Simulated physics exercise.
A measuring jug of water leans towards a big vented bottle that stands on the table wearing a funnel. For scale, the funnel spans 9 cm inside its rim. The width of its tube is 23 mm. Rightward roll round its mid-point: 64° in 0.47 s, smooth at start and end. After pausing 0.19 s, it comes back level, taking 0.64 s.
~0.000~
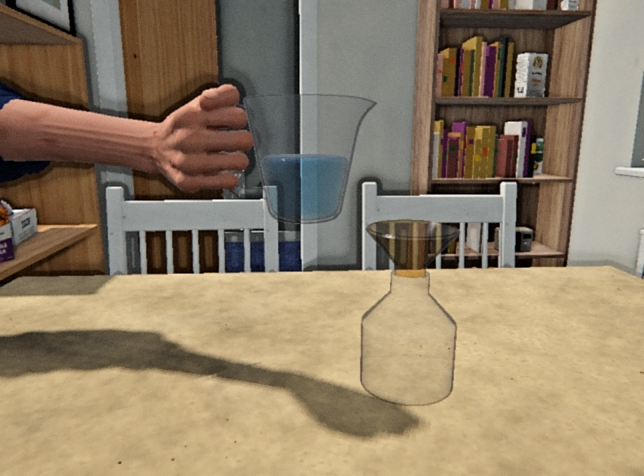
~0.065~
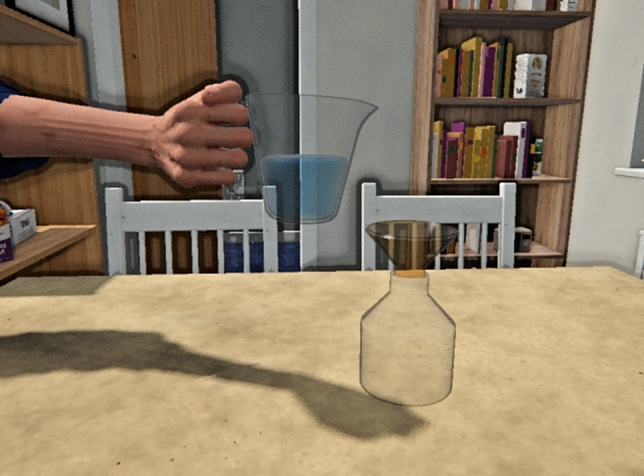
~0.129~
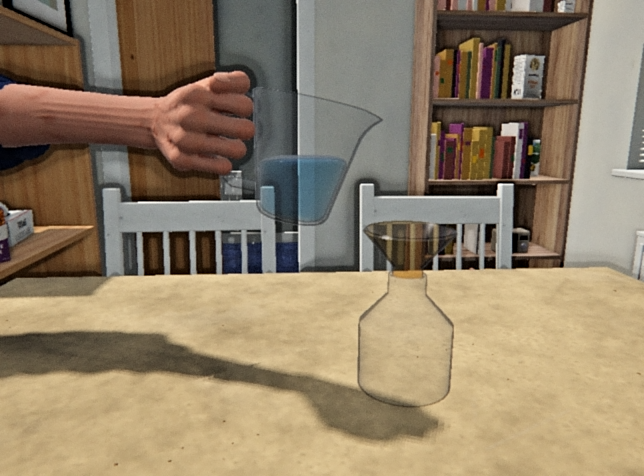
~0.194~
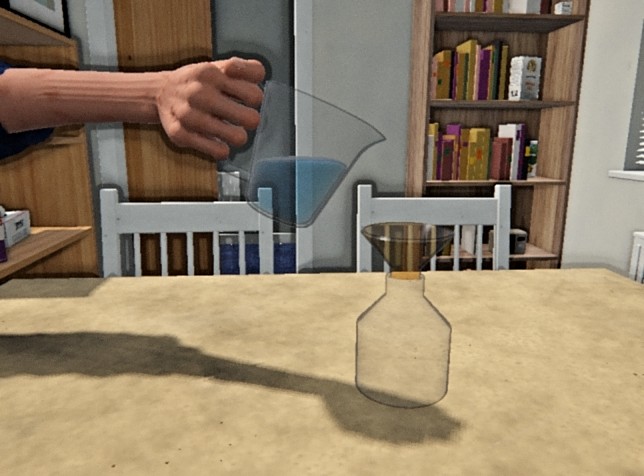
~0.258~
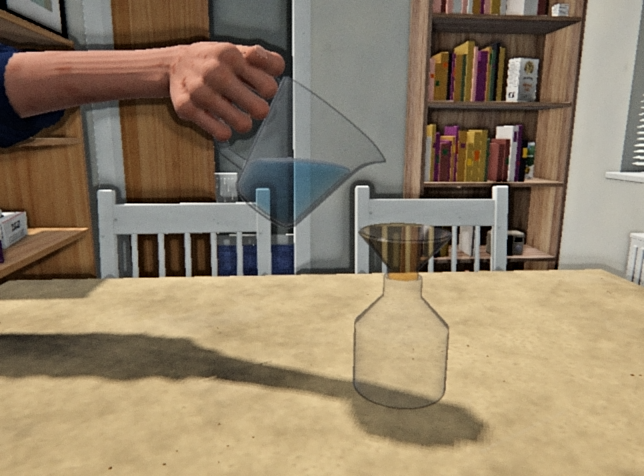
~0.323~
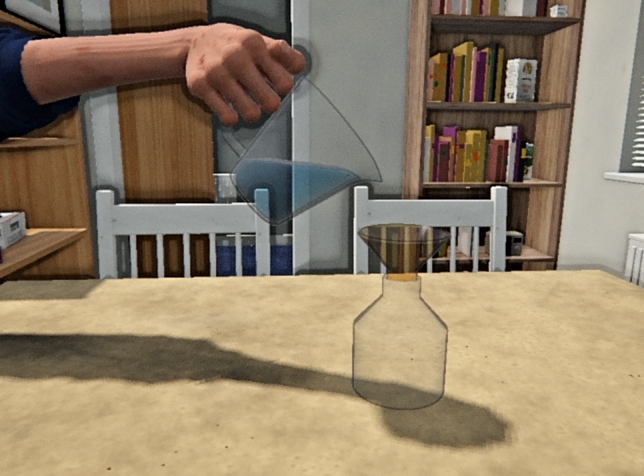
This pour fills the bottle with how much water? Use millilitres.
The bottle takes in about 130 ml.
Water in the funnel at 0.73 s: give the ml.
About 45 ml is in the funnel.
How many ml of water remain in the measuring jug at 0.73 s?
Remaining volume: Approx. 210 ml.
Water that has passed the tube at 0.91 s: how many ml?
That comes to about 80 ml.
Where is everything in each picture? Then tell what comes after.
In the first picture, tilt 0°; pouring edge (377, 102); surface from (274, 157) to (339, 157); the funnel's rim runs from (371, 234) to (452, 233).
In the second picture, tilt 3°; pouring edge (378, 107); surface from (270, 159) to (339, 158).
In the third picture, tilt 11°; pouring edge (383, 119); surface from (270, 160) to (338, 160).
In the fourth picture, tilt 23°; pouring edge (386, 138); surface from (262, 162) to (335, 162).
In the fifth picture, tilt 37°; pouring edge (386, 161); surface from (256, 163) to (338, 166).
In the sixth picture, tilt 50°; pouring edge (382, 181); surface from (247, 160) to (349, 172).
After 0.56 s the tilt is 64° and 5 ml has passed the tube, 20 ml is in the funnel, 275 ml in the measuring jug and 0 ml has missed.
After 0.73 s the tilt is 62° and 40 ml has passed the tube, 45 ml is in the funnel, 210 ml in the measuring jug and 0 ml has missed.
After 0.91 s the tilt is 42° and 80 ml has passed the tube, 40 ml is in the funnel, 190 ml in the measuring jug and 10 ml has missed.
After 1.11 s the tilt is 13° and 105 ml has passed the tube, 25 ml is in the funnel, 185 ml in the measuring jug and 15 ml has missed.
In the end 130 ml has passed the tube, 0 ml is in the funnel, 185 ml in the measuring jug and 20 ml has missed.
